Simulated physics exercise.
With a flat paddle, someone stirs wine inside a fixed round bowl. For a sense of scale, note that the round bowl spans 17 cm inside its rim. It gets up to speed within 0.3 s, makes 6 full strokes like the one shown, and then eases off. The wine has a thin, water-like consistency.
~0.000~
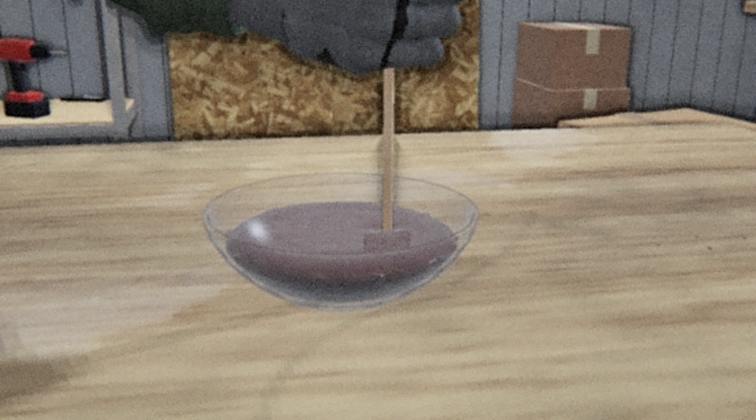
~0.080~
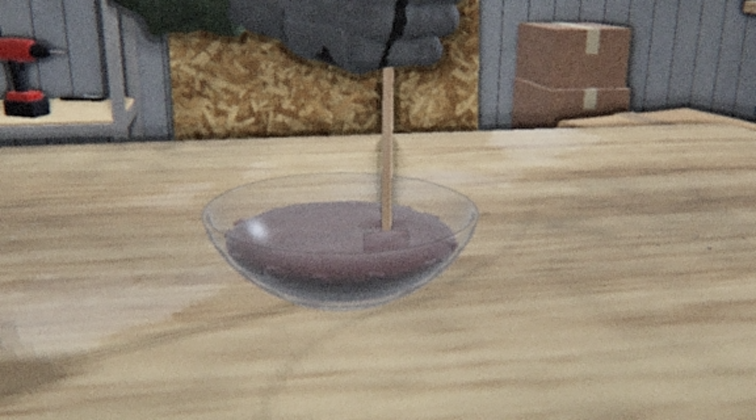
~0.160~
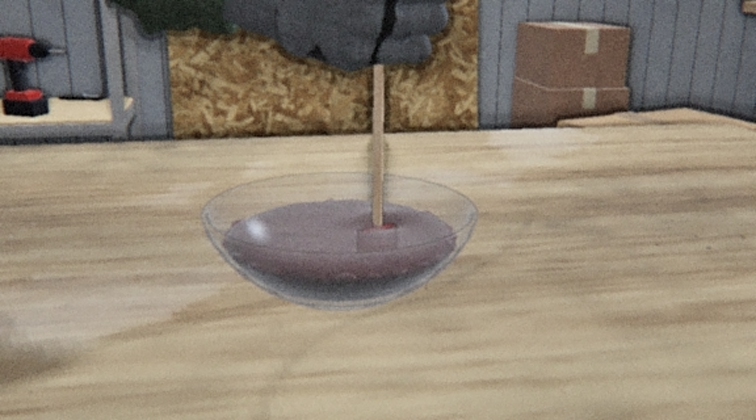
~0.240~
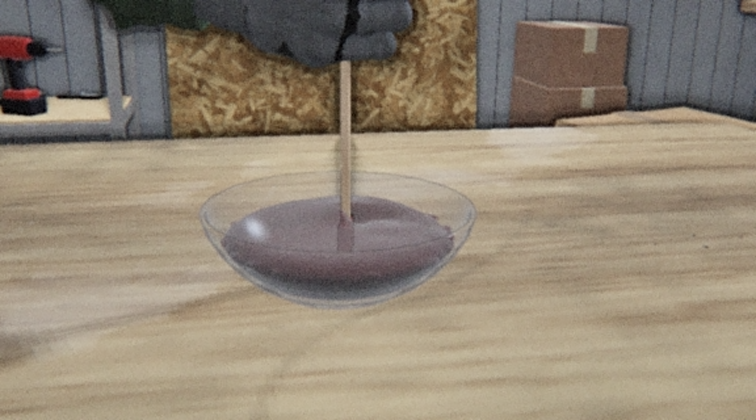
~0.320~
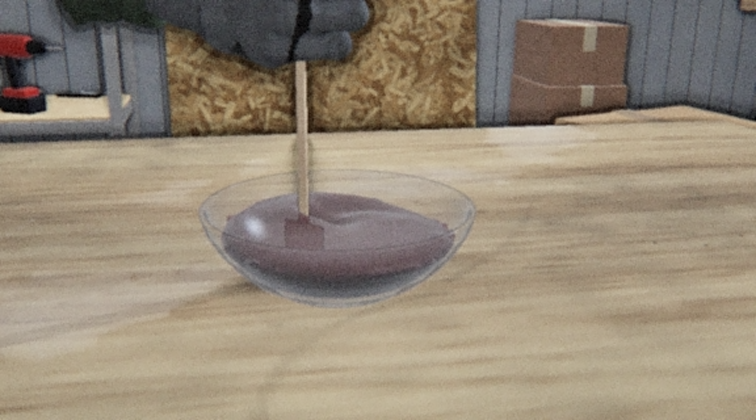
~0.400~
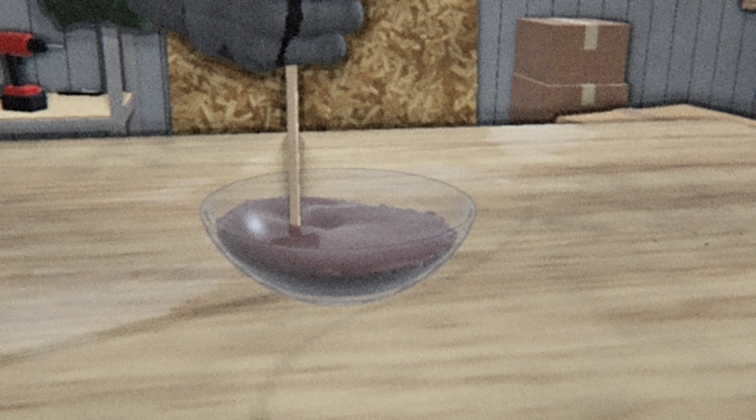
At first, a gray-gloved hand holds a thin wooden paddle upright toward the right side of a clear glass bowl of dark purplish liquid on a wooden table. The hand then sweeps the paddle leftward through the liquid, raising a low swell, and the surface flattens somewhat with the paddle left of center.
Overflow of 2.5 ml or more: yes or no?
No, it holds.
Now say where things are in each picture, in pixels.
The stem is at (389, 99); surface from (222, 241) to (455, 227); the rim runs from (204, 218) to (470, 204), in the first frame.
The stem is at (388, 98); surface from (222, 241) to (455, 227), in the second frame.
The stem is at (379, 95); surface from (221, 240) to (453, 227), in the third frame.
The stem is at (345, 91); surface from (220, 239) to (451, 229), in the fourth frame.
The stem is at (301, 92); surface from (218, 236) to (450, 227), in the fifth frame.
The stem is at (292, 98); surface from (214, 228) to (452, 224), in the sixth frame.
By 1.09 s 0 ml is over the rim.
By 1.78 s 0 ml is over the rim.
By 2.47 s 0 ml is over the rim.
By 3.16 s 0 ml is over the rim.
At rest 0 ml is over the rim.
